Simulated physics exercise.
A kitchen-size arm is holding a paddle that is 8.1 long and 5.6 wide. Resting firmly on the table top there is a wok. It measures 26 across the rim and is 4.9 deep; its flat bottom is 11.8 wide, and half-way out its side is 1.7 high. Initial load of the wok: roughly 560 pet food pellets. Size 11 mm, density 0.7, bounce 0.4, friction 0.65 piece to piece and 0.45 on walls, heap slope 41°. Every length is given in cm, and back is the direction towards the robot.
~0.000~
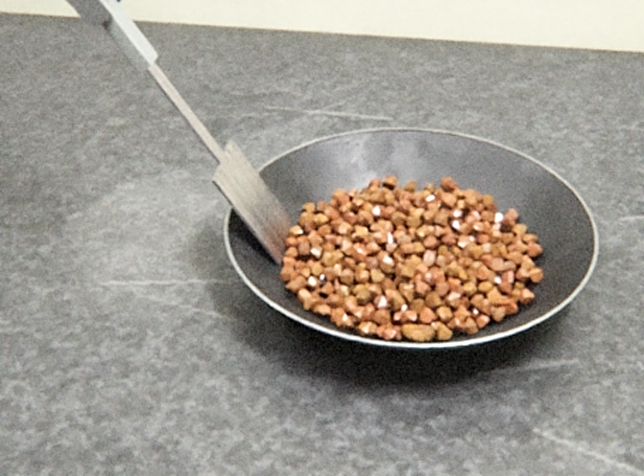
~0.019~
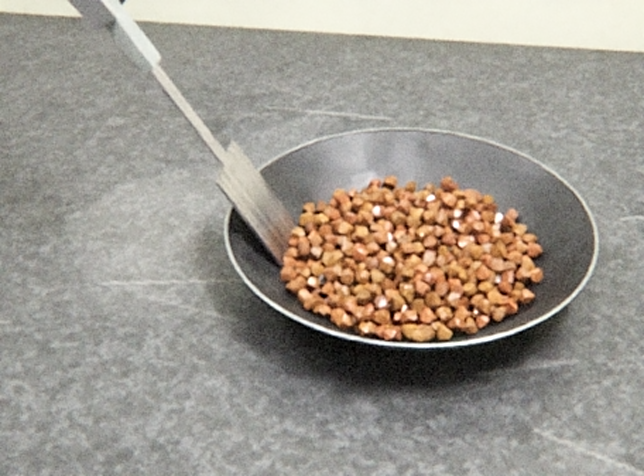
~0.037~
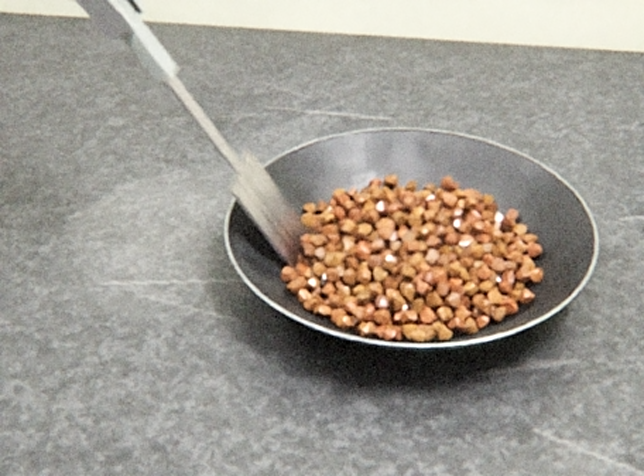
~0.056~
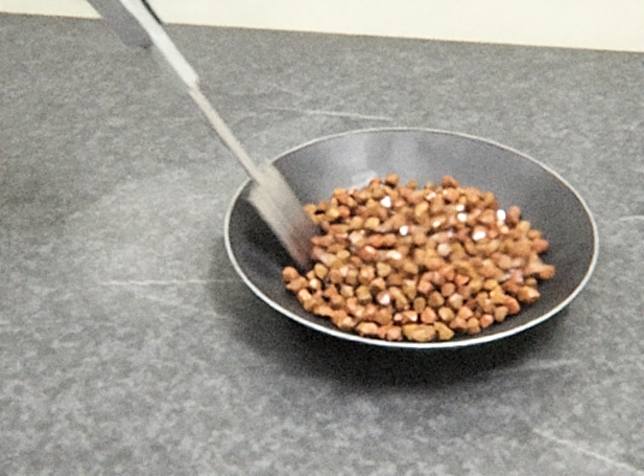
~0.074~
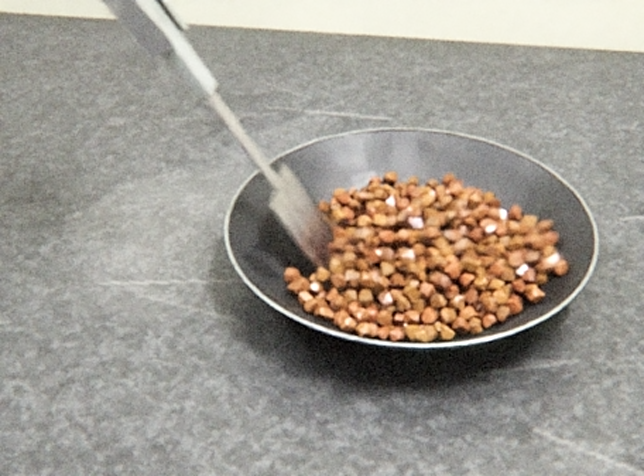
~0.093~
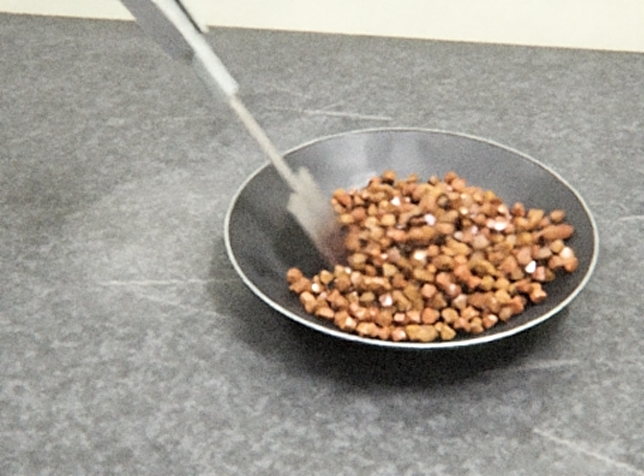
A paddle held by a robotic arm starts at the left inside edge of a dark wok filled with small brown pellets, barely shifting at first. It then slides right into the heap, pushing the upper pellets rightward and opening a bare patch behind it, while the wok stays still.
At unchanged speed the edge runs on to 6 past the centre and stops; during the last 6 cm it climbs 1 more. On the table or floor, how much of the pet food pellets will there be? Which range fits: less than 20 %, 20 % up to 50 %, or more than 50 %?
The range that fits is less than 20 %.
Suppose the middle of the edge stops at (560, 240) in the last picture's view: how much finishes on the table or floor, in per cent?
Roughly 30 per cent, I'd say.
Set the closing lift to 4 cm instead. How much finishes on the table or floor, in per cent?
I'd say close to 5 per cent.
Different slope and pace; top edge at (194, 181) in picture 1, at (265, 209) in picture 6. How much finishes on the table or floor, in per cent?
Close to 5 in a hundred.
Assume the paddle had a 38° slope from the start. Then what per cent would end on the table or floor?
I'd expect near 0 percent then.
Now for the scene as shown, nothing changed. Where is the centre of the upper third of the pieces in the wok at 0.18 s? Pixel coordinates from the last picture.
The middle sits at approx. (510, 242).
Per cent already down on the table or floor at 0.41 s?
That would be near 5 per cent, give or take.
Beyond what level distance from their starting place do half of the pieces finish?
It works out to roughly 4 cm.
After 0.14 s, sloping 57°, highest piece 7 above the table; 565 in the wok.
After 0.18 s, sloping 57°, highest piece 6 above the table; 565 in the wok.
After 0.41 s, sloping 57°, highest piece 7 above the table; 531 in the wok, 32 on the table or floor, 2 on the blade or in flight.
After 1.46 s, sloping 57°, highest piece 7 above the table; 530 in the wok, 35 on the table or floor.
In the end, 530 in the wok, 35 on the table or floor. That is 6 % on the table or floor.
